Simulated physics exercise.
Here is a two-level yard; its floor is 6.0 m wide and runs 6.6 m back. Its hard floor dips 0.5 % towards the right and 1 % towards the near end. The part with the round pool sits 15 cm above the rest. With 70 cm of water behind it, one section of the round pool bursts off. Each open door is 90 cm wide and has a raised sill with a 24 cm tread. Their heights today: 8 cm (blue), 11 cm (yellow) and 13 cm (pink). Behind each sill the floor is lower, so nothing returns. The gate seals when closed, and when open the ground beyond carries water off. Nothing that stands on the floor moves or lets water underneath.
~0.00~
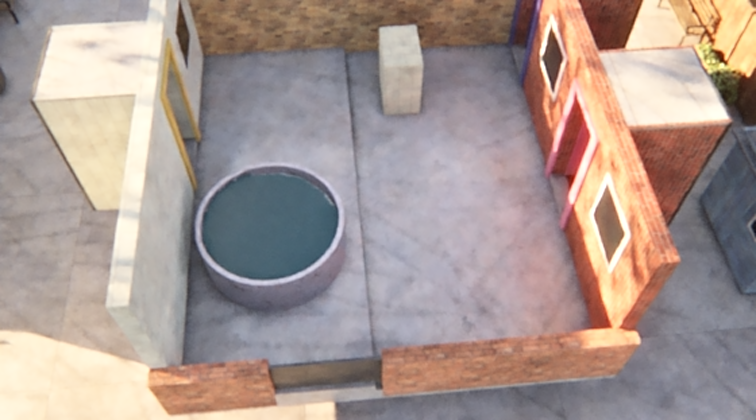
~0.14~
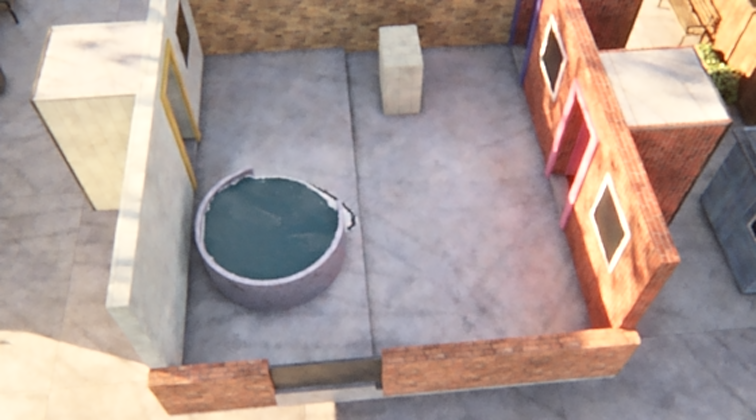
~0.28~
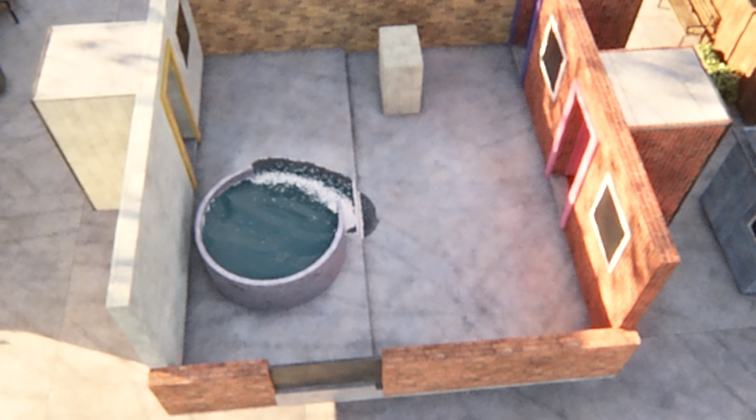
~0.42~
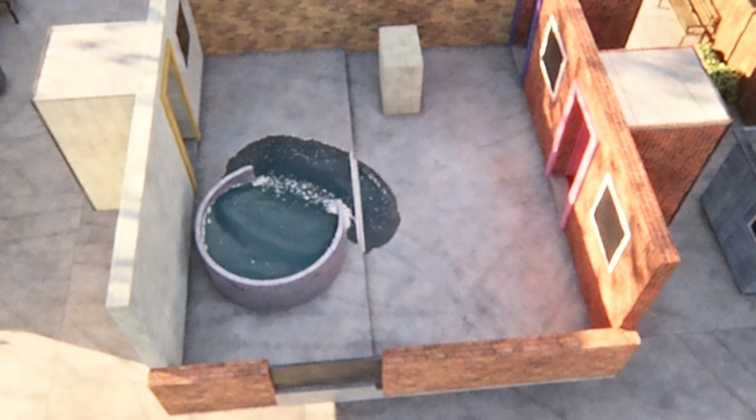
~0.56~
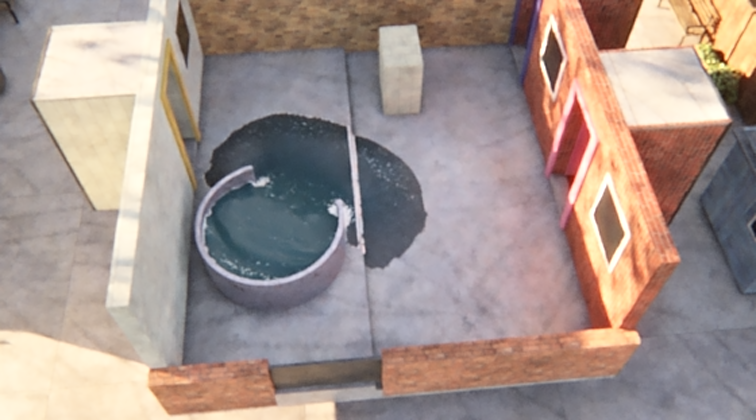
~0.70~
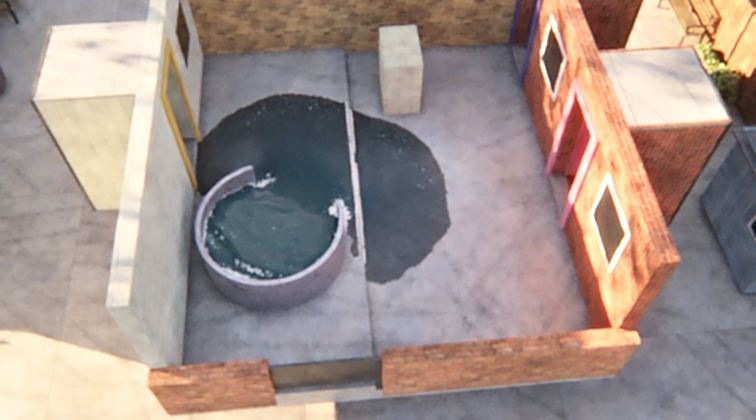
A walled, roofless yard with a grey floor is seen from high above by a still camera. A round pool of dark teal water stands at left near a yellow-framed doorway, with a pale block at the back and a pink-framed doorway in the red brick wall at right. The pool's far side breaks open, and water gushes out with white froth, spreading backward and rightward in a widening dark sheet.
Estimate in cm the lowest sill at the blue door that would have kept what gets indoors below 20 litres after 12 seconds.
It would have to be roughly 20 cm high.
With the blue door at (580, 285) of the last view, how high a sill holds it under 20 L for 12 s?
Roughly 11.5 cm.
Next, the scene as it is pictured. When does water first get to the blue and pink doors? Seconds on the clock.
Arrival: Blue 1.8 s, pink 1.8 s.
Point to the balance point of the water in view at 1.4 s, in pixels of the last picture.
Near (312, 192).
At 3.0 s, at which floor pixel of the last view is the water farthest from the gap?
Around (509, 46).
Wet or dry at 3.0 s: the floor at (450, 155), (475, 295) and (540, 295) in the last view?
In turn: Wet, not reached, dry.
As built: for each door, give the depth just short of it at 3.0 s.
In cm: Blue 22, yellow 1, pink 7.
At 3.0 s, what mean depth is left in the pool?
About 19 cm.
After 1.4 s water covers 50 % of the floor, deepest (27 cm) near (315, 197); it has not reached the blue door.
After 3.0 s water covers 60 % of the floor, deepest (28 cm) near (509, 46); 22 cm at the blue door, 24 litres in over its 8 cm sill.
After 12.0 s water covers 85 % of the floor, deepest (18 cm) near (546, 212); 6 cm at the blue door, 152 litres in over its 8 cm sill.
At the blue door as built, the water arrived by 1.8 s and peaked near 24 cm at 3.2 s.
With a sill of 16.5 cm, 32 litres would have come in within the 12 s; with 22.5 cm, 12 litres. So under 20 litres takes about 20 cm.
